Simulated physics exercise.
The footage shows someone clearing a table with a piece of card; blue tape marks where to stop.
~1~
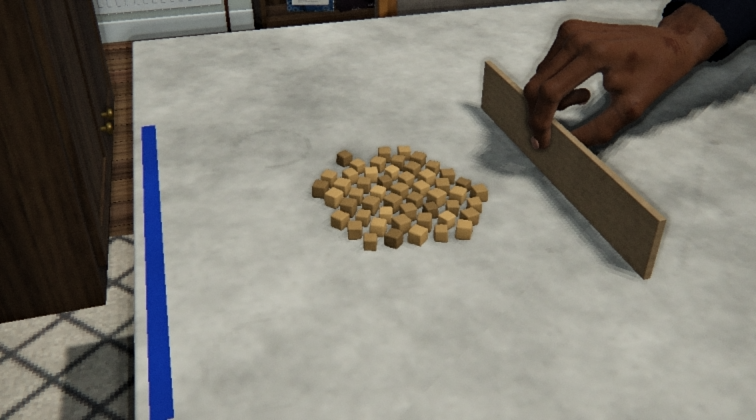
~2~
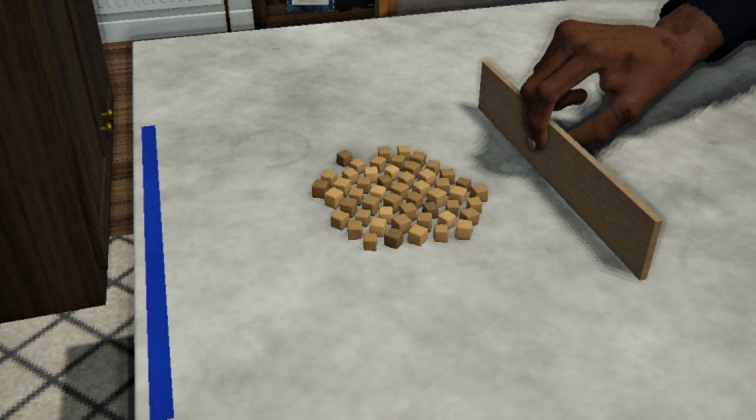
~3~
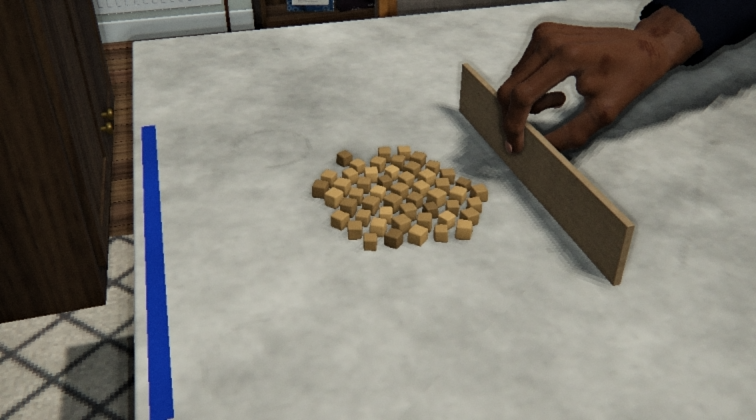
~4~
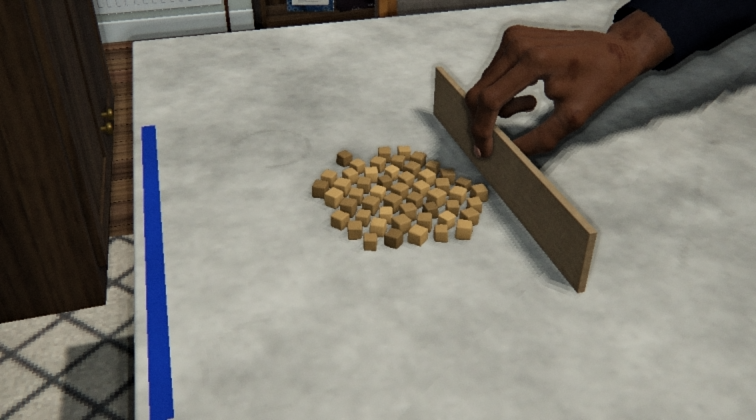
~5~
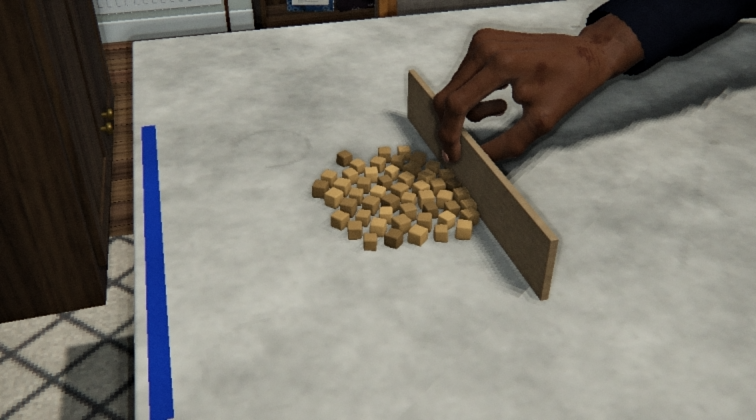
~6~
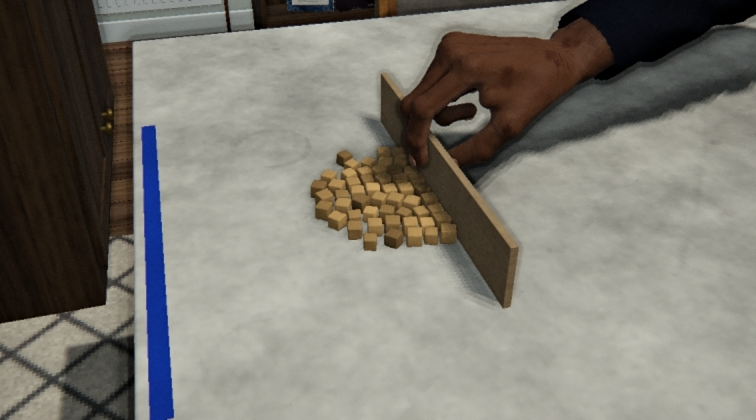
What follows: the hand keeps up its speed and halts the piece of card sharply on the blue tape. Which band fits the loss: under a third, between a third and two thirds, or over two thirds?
Well, above two thirds of the heap gets shoved off the end.
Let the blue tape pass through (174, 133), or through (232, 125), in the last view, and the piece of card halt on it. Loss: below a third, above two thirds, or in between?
For the first place it's the middle third, and for the second it's under a third.
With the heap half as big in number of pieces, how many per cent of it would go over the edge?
100 per cent, roughly.
Soon, piece of card still moving, near (286, 163); heap all on the table, its front near (204, 253).
A while on, piece of card stopped at the blue tape; heap most over the edge.
Towards the end, piece of card stopped at the blue tape; heap all over the edge.
Finally, piece of card stopped at the blue tape; heap all over the edge.
